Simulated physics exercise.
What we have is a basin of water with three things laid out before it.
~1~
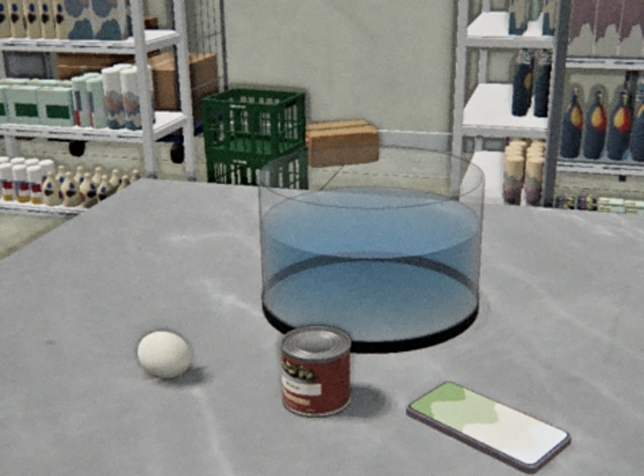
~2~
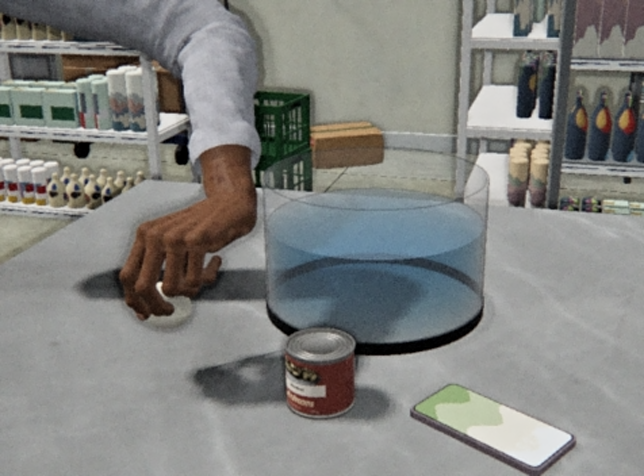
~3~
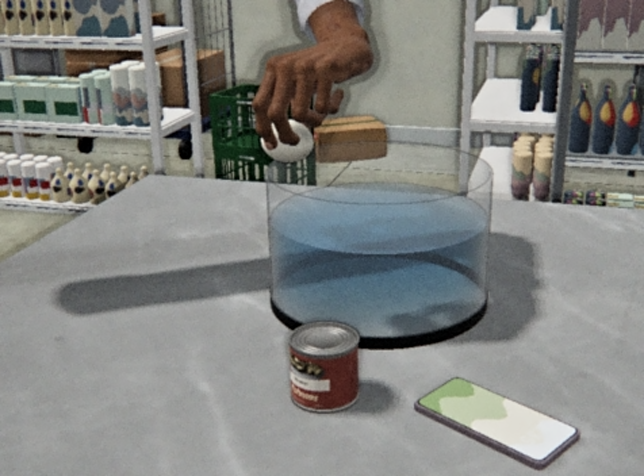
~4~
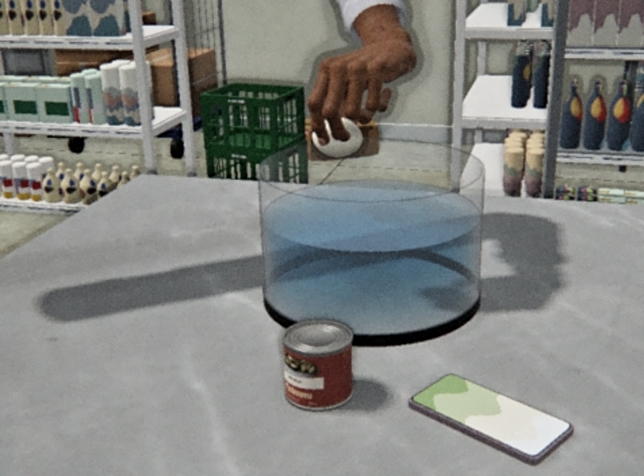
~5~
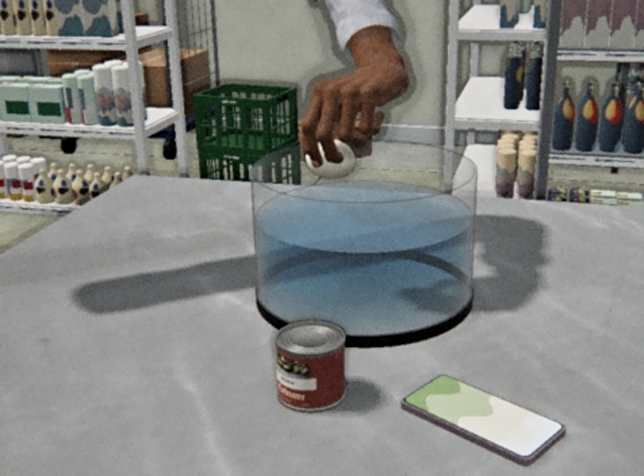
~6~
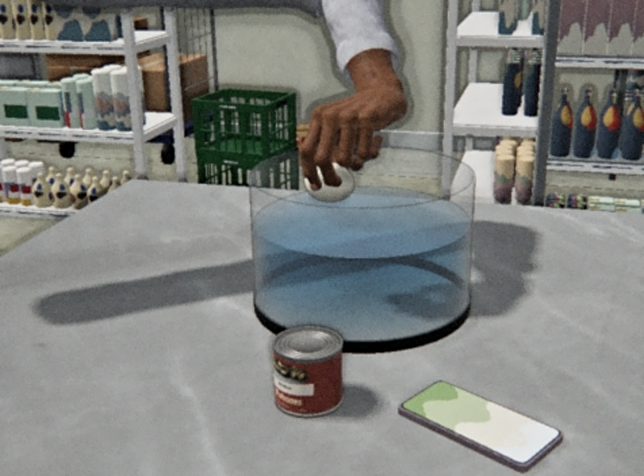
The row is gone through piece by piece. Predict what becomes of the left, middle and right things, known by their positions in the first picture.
My prediction: The left one drops to the bottom, the middle one drops to the bottom, the right one drops to the bottom.
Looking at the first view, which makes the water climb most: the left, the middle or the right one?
The central piece.
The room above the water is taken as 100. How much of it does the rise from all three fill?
Close to 14 percent of that free room.
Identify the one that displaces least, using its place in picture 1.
Go with the piece on the far left.
A moment on, the egg drops to the bottom.
Further on, the tin of food drops to the bottom.
When it is over, the phone drops to the bottom; afloat, none of them.
